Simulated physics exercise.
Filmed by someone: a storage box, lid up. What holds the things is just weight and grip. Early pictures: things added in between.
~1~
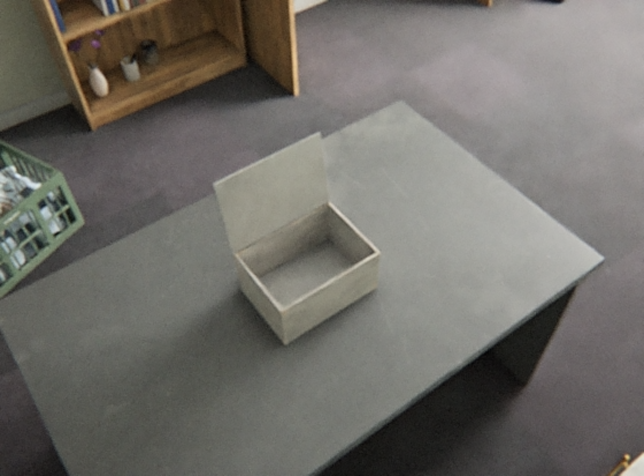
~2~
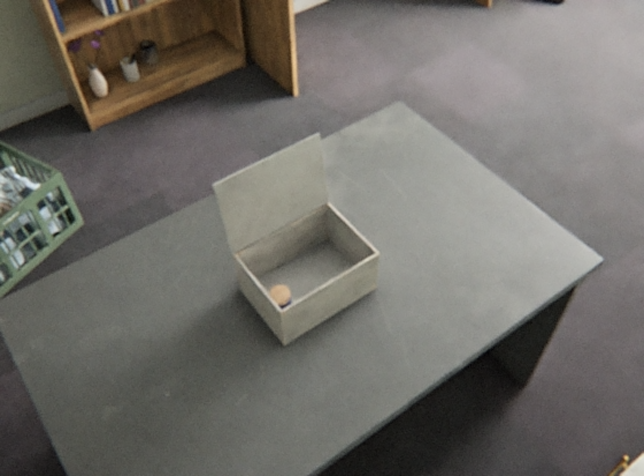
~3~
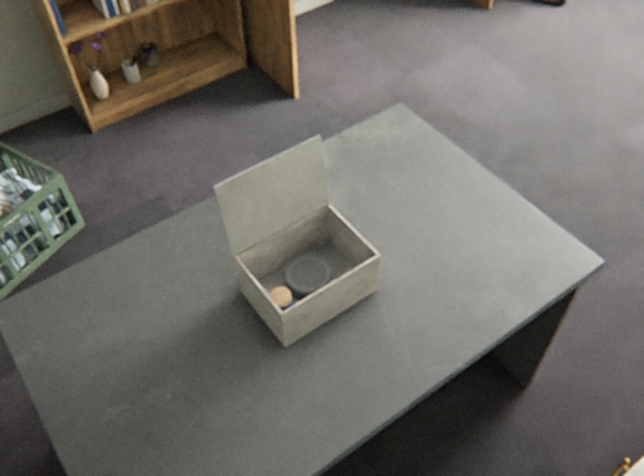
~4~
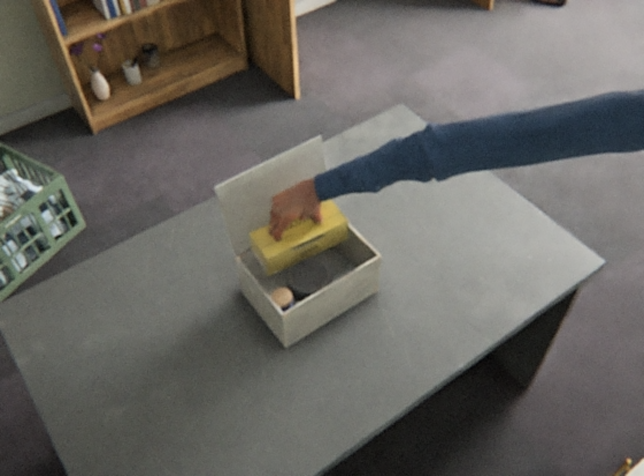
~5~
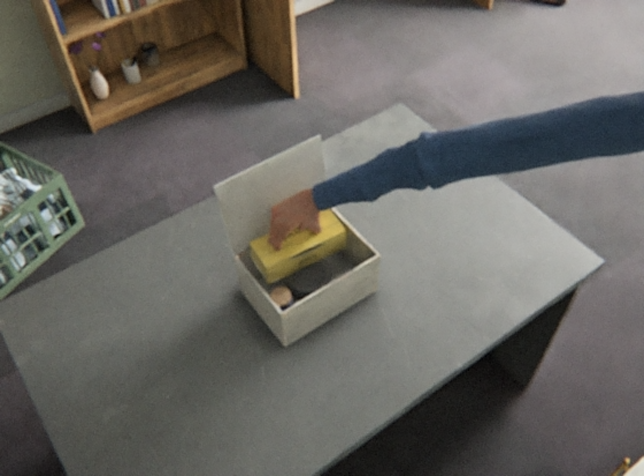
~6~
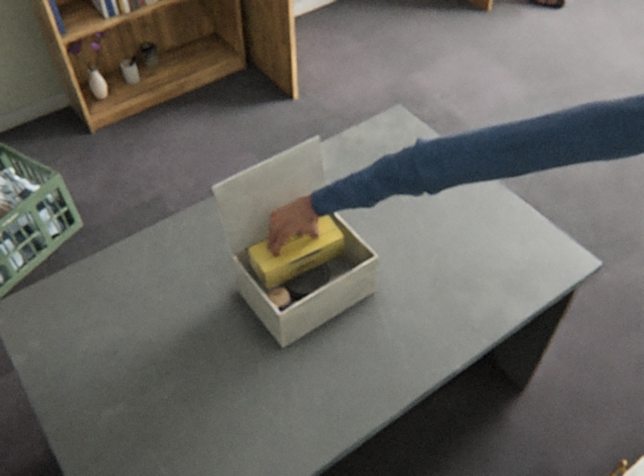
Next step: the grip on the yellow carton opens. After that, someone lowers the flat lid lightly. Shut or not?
The lid makes it down.
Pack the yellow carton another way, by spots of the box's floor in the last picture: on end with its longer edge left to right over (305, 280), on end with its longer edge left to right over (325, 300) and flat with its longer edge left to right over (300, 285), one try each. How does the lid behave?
The first time the lid can't shut, the second time it can't shut, and the third time it goes down fully.
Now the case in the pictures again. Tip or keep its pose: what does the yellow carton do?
At the finish it holds its orientation.
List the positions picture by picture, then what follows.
The last thing is not in view yet, in the first frame.
The last thing is not in view yet, in the second frame.
The last thing is not in view yet; grey tub (309, 279), in the third frame.
Still above its spot; yellow carton (300, 236); grey tub (309, 280), in the fourth frame.
Still above its spot; yellow carton (299, 245); grey tub (309, 279), in the fifth frame.
In place under the hand; yellow carton (297, 251), in the sixth frame.
Then, 1.10 s later than the last frame, lid starting down; yellow carton moved a little near (298, 267).
Then, 1.60 s later than the last frame, lid 57° above the rim; yellow carton moved a little near (298, 267).
Then, 2.00 s later than the last frame, lid 17° above the rim; yellow carton moved a little near (298, 267).
When it is over, lid shut; moved from the start, yellow carton; the other 2 as before. End places, in pixels of the last picture, yellow carton near (298, 267).
